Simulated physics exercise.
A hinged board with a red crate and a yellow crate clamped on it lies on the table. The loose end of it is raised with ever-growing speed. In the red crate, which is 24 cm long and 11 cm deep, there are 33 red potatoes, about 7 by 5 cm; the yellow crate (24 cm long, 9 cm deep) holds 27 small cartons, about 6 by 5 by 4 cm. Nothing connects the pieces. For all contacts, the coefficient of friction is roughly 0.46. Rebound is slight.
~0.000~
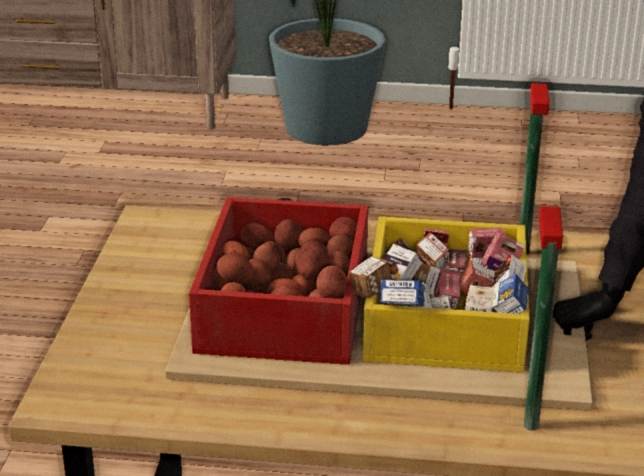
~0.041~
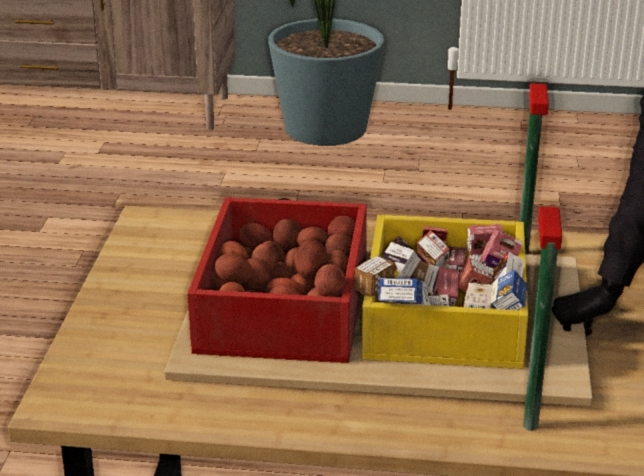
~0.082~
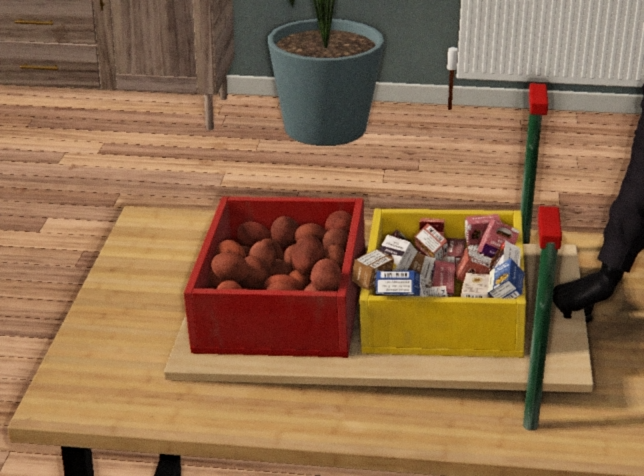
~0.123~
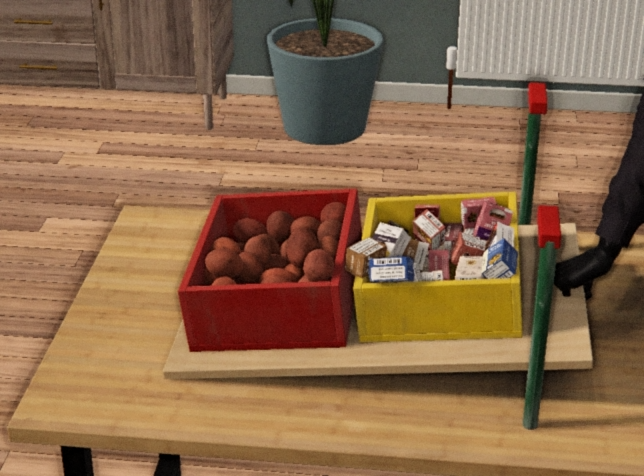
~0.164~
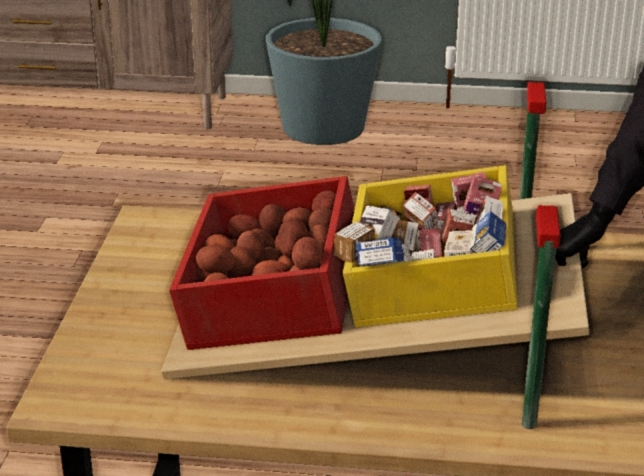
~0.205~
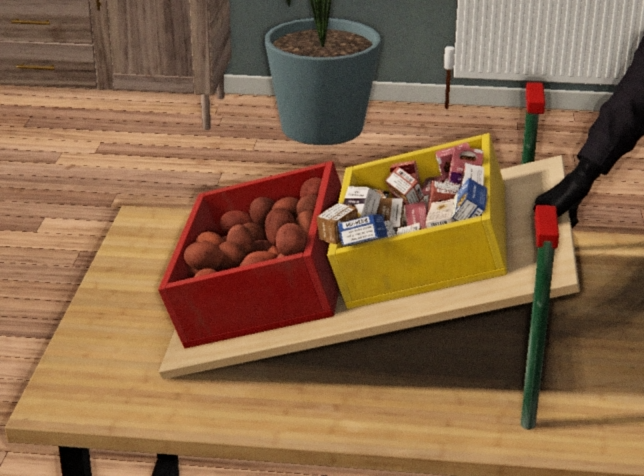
The clip opens on a red crate of round reddish potatoes and a yellow crate of small cartons, side by side on a flat board on a table. A black-gloved hand at the right lifts the board's right end, slowly, then faster, until both crates slant down leftward, their contents still inside.
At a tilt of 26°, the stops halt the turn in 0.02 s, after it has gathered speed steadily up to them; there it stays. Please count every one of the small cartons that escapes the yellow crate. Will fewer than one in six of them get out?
No, more than one in six get out.
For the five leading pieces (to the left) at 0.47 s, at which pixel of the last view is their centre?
The five leading pieces sit around (183, 254).
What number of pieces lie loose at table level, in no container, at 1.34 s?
I'd guess near 8.
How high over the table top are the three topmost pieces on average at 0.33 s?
I'd say near 46 cm.
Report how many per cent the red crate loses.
The red crate comes in at 5 in a hundred.
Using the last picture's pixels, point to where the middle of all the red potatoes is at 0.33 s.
They're centred near (237, 239).
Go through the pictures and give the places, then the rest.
In the first frame (we follow the rim corner now nearest the camera), yellow crate at (521, 316); red crate at (343, 301); tilt 0°; nothing out yet.
In the second frame, yellow crate at (519, 313); red crate at (341, 299); tilt 1°.
In the third frame, yellow crate at (517, 301); red crate at (337, 294); tilt 3°.
In the fourth frame, yellow crate at (511, 280); red crate at (331, 283); tilt 7°.
In the fifth frame, yellow crate at (500, 252); red crate at (319, 270); tilt 12°.
In the sixth frame, yellow crate at (482, 218); red crate at (303, 254); tilt 18°; nothing out yet.
After 0.23 s, it hits the stops.
After 0.33 s, tilt 26°; 0 of 33 out of the red crate and 1 of 27 out of the yellow crate.
After 0.47 s, tilt 26°; 0 of 33 out of the red crate and 13 of 27 out of the yellow crate.
After 0.73 s, tilt 26°; 1 of 33 out of the red crate and 24 of 27 out of the yellow crate.
When it is over (at 1.34 s), 1 of 33 out of the red crate and 24 of 27 out of the yellow crate. Asked share, 24 of 27, 89 per cent.
